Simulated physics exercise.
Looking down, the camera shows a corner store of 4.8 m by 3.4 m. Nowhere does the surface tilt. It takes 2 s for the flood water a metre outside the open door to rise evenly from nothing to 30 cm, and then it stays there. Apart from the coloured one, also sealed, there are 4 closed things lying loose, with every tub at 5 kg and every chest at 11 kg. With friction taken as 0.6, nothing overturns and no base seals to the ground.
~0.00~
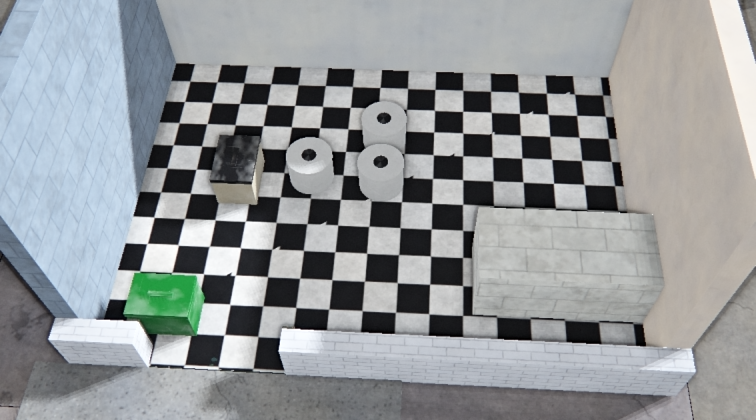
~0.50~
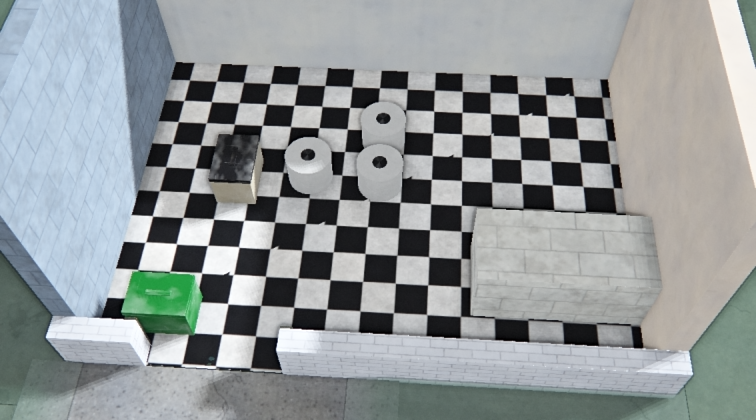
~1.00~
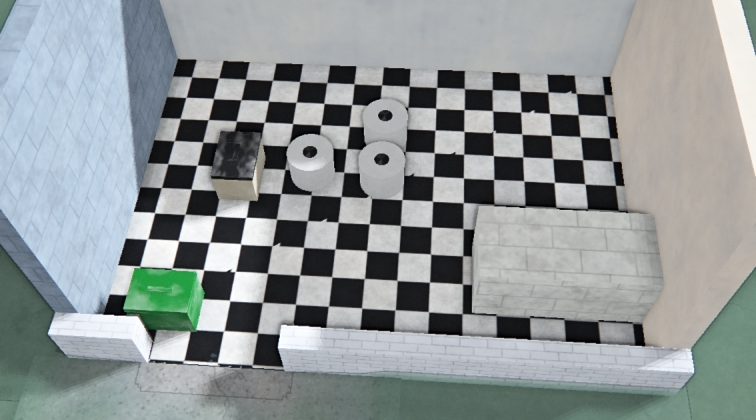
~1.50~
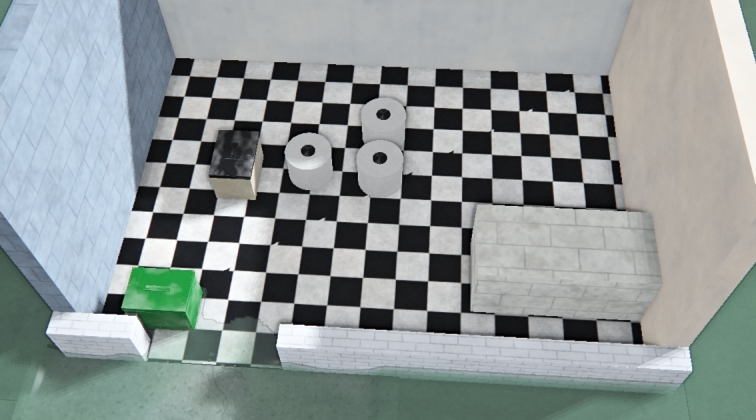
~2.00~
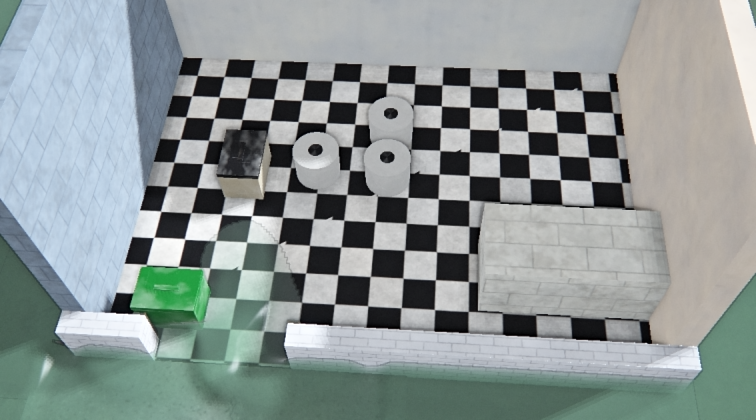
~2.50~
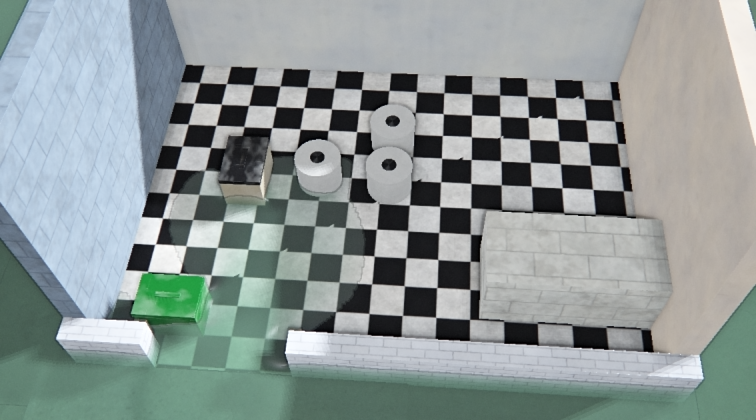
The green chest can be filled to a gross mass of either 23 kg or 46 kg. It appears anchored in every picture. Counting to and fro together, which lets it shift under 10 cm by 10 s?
None of them.
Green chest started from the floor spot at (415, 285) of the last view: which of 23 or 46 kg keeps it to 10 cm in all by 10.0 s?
Outcome - success with both.
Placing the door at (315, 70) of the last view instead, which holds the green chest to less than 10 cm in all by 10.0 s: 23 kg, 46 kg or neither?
The answer is that neither mass suffices.
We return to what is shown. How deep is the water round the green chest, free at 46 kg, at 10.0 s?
Around 18 cm.
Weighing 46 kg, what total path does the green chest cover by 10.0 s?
Total distance: Near 80 cm.
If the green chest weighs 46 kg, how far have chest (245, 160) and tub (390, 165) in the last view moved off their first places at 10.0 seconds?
In turn: 20 cm, 50 cm.
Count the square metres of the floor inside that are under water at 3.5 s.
My estimate is roughly 9.5 m2.
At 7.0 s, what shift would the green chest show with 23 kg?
About 300 cm.
After 3.5 s the green chest would be 110 cm from its start with 23 kg and 55 cm from its start with 46 kg; 10 cm of water round it then.
After 4.5 s the green chest would be 218 cm from its start with 23 kg and 70 cm from its start with 46 kg; 10 cm of water round it then.
After 7.0 s the green chest would be 279 cm from its start with 23 kg and 73 cm from its start with 46 kg; 14 cm of water round it then.
After 10.0 s the green chest would be 246 cm from its start with 23 kg and 73 cm from its start with 46 kg; 18 cm of water round it then.
